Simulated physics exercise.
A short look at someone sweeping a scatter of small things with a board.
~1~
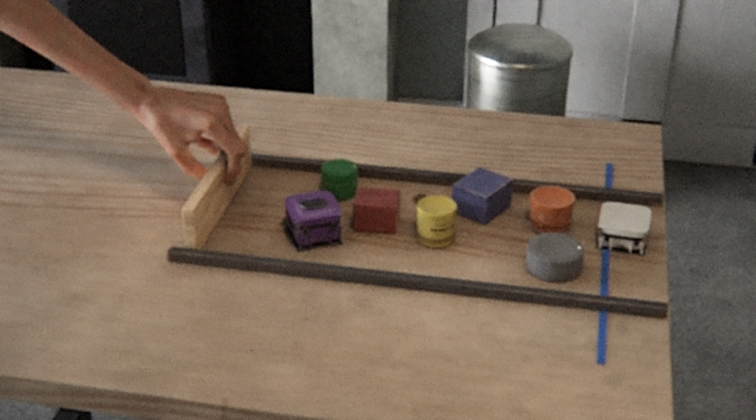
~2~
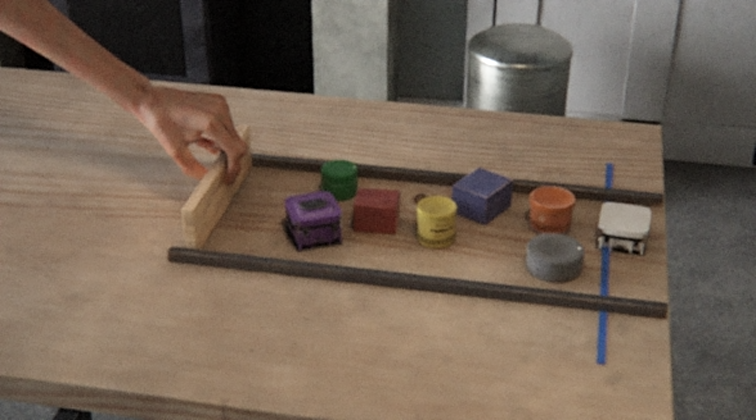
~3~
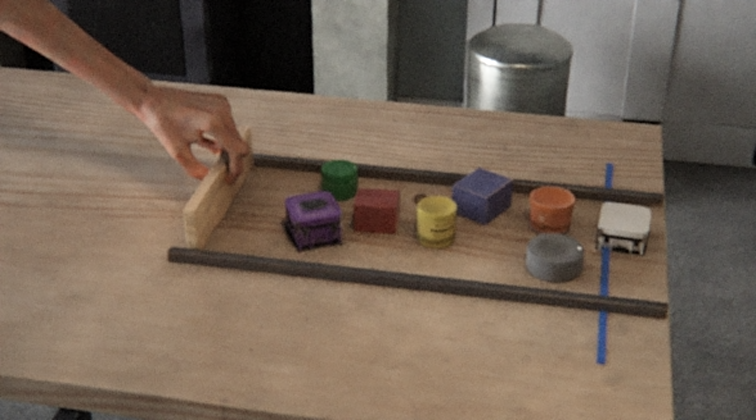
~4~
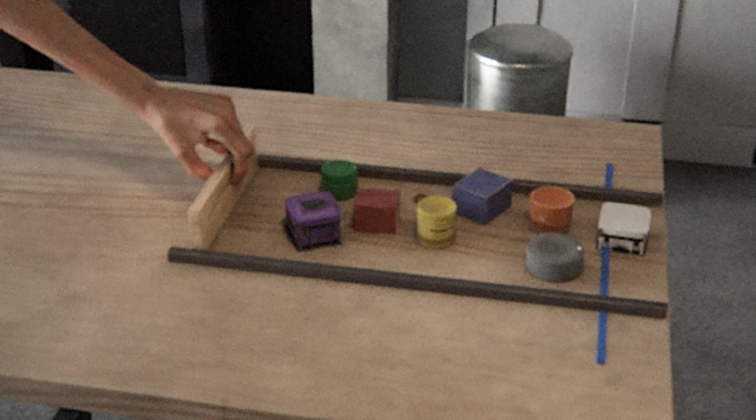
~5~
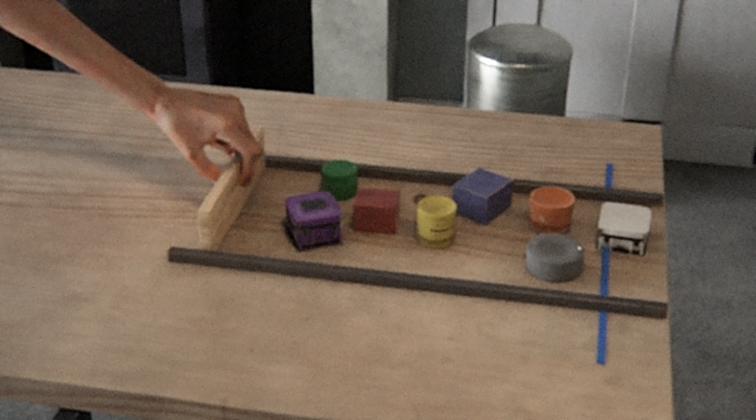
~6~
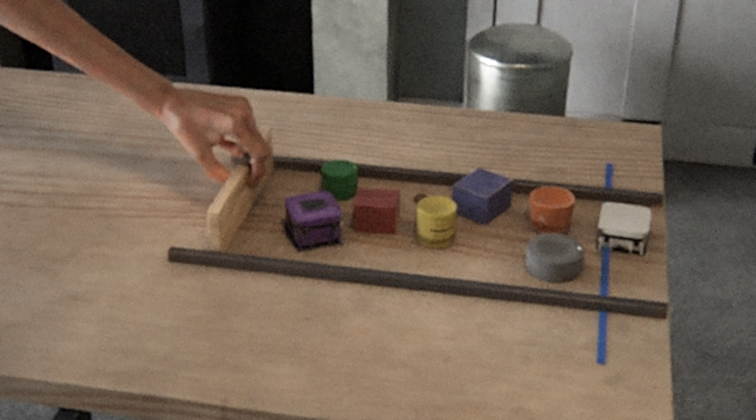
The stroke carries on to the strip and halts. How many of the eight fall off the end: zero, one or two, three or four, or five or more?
The number that fall off is three or four.
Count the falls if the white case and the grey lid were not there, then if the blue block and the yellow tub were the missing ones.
It would be 1 and 2.
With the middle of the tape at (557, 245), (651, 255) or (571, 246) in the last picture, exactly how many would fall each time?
It would be 1, 8 and 1.
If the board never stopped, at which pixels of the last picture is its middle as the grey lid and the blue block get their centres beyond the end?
Its middle is around (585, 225) and around (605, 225).
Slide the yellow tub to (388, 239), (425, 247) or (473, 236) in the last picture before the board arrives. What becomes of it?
In turn it comes down; falls; goes over.
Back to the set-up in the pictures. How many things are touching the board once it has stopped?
That makes 3.
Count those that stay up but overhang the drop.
It comes to 2.
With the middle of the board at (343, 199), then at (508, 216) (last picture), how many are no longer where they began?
First 3, then 8.
Soon after, none off yet; white case at rest near (624, 229); grey lid at rest near (555, 258); orange pot at rest near (551, 211).
In the end, the number that fall off is three or four; gone, orange pot, grey lid and white case.
